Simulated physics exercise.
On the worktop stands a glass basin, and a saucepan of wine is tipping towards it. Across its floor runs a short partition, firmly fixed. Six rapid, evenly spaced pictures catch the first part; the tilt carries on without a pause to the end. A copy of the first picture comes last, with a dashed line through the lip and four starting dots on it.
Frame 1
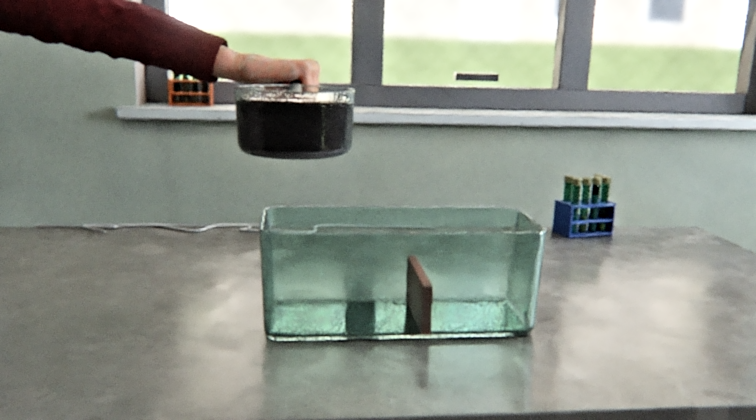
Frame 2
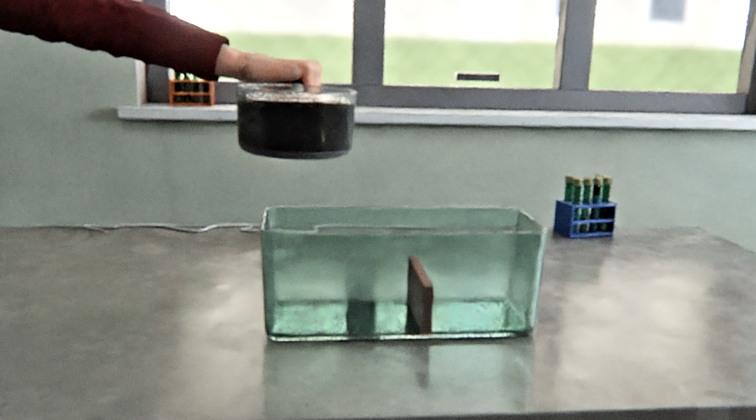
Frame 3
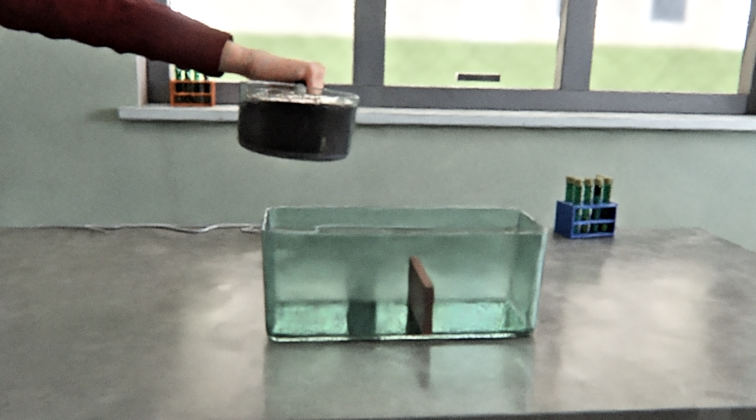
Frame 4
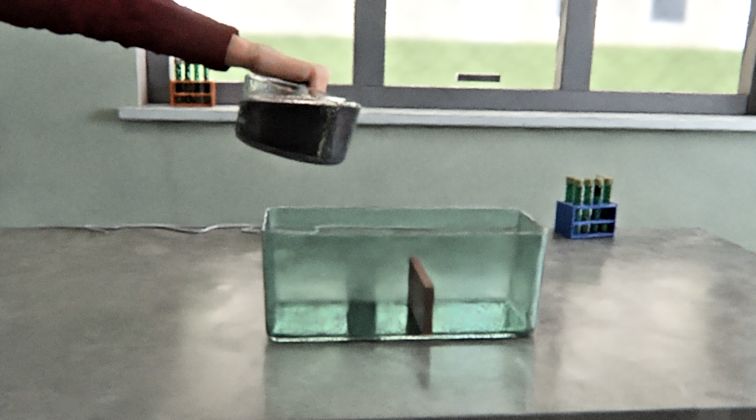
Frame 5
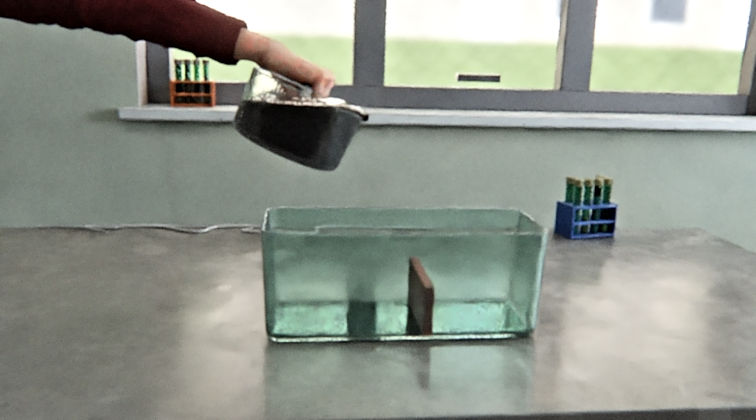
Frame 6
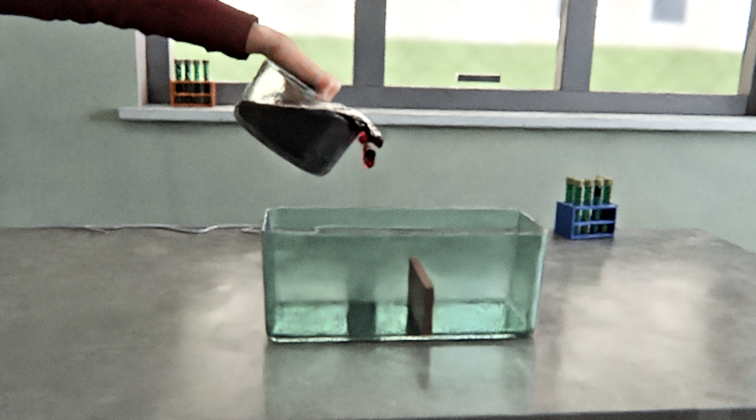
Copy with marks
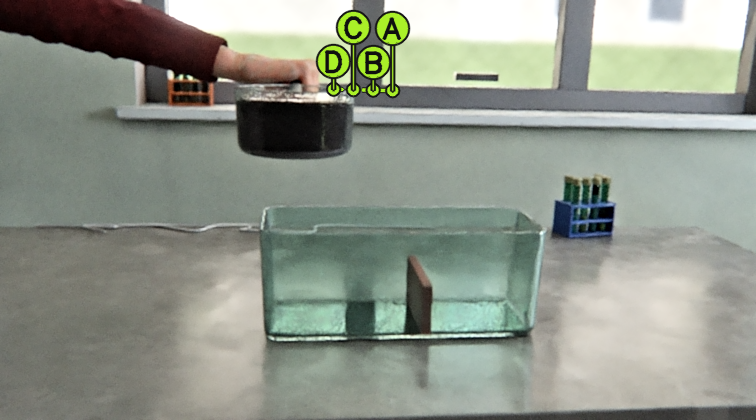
On a grey worktop by a window, a hand held a glass pan of dark red wine above a clear basin with a short partition, then tilted it rightward until wine ran over the lip.
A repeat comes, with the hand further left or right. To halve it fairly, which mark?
I would pick place B.
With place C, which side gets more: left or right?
More ends on the left.
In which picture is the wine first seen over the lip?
In picture 5.
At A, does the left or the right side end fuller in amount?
The right side.
On the marked copy, A at (392, 90); B at (373, 90); C at (353, 89); D at (333, 89).
For place A, about 26 % ends left of the wall and 74 % right of it.
For place B, about 47 % ends left of the wall and 53 % right of it.
For place C, about 79 % ends left of the wall and 20 % right of it.
For place D, about 98 % ends left of the wall and 2 % right of it.
